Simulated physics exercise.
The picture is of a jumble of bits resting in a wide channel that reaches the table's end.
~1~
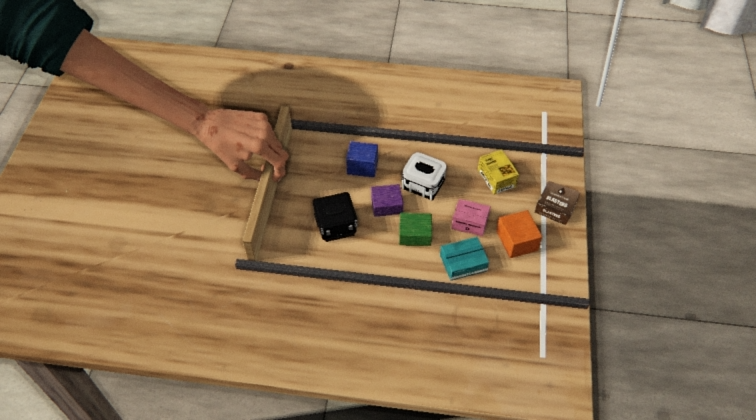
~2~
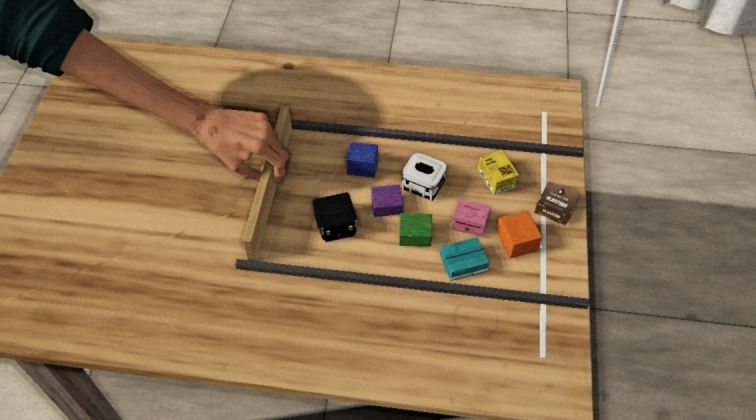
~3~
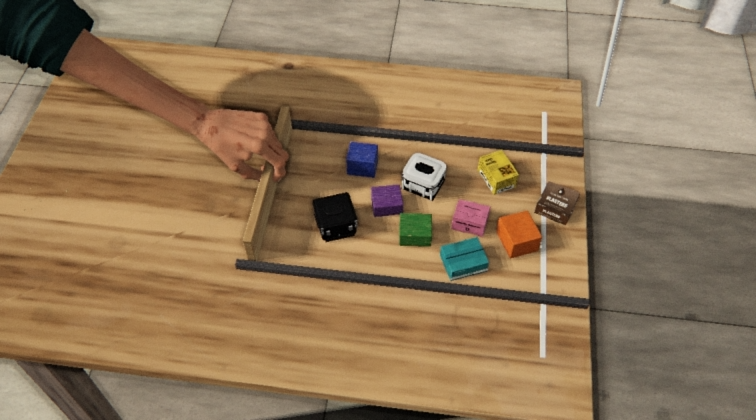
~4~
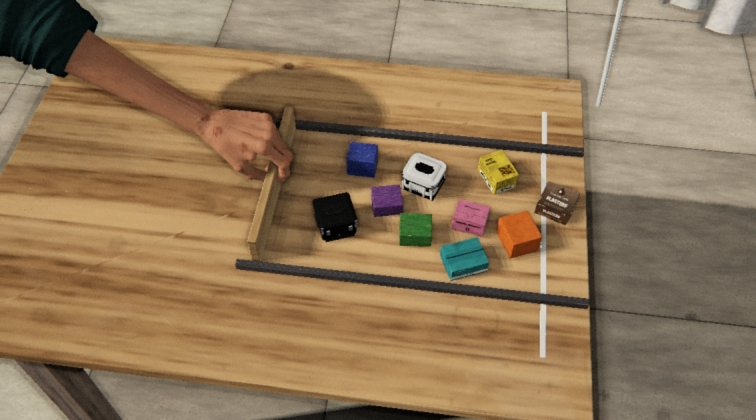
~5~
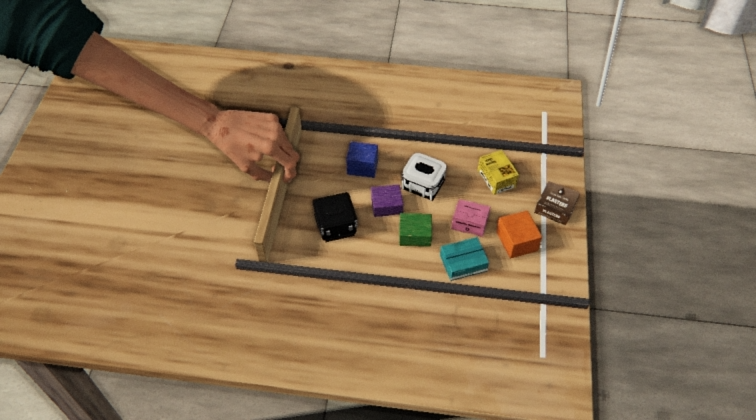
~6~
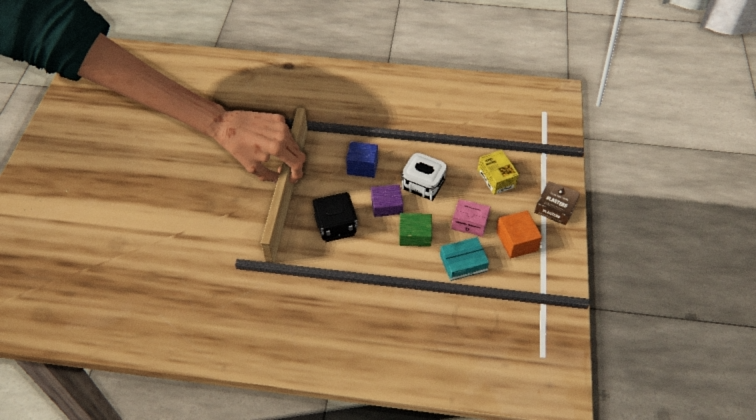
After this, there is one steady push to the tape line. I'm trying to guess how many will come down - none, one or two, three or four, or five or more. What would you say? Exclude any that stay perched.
The push will most likely drop no fewer than five pieces.
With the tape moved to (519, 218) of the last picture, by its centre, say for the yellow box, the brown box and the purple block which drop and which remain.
Yellow box stays put, brown box goes off, purple block stays put.
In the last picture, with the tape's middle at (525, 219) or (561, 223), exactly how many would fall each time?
The floor gets 2 the first time and 7 the second.
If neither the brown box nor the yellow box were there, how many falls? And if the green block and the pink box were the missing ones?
Count of fallen: 4 / 4.
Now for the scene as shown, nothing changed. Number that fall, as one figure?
Result - number fallen: 6.
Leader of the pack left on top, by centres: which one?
Nearest once everything settles: White case.
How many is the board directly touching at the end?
At rest, 3 are in contact.
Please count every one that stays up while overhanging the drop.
The number overhanging is 1.
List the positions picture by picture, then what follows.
Brown box (557, 203); orange block (519, 234); yellow box (498, 172); board (269, 181); tape (544, 221), in the first picture.
Orange block (519, 234); white case (424, 176), in the second picture.
Yellow box (498, 173); green block (416, 230), in the third picture.
Brown box (557, 203); pink box (471, 218), in the fourth picture.
Orange block (519, 234); board (280, 182), in the fifth picture.
Brown box (557, 203); orange block (519, 234); yellow box (498, 173); board (286, 182); tape (544, 221), in the sixth picture.
Soon after, none off yet; brown box at rest near (557, 203); orange block at rest near (519, 234); yellow box at rest near (498, 173).
In the end, the number that fall off is five or more; gone, green block, turquoise box, pink box, yellow box, orange block and brown box.
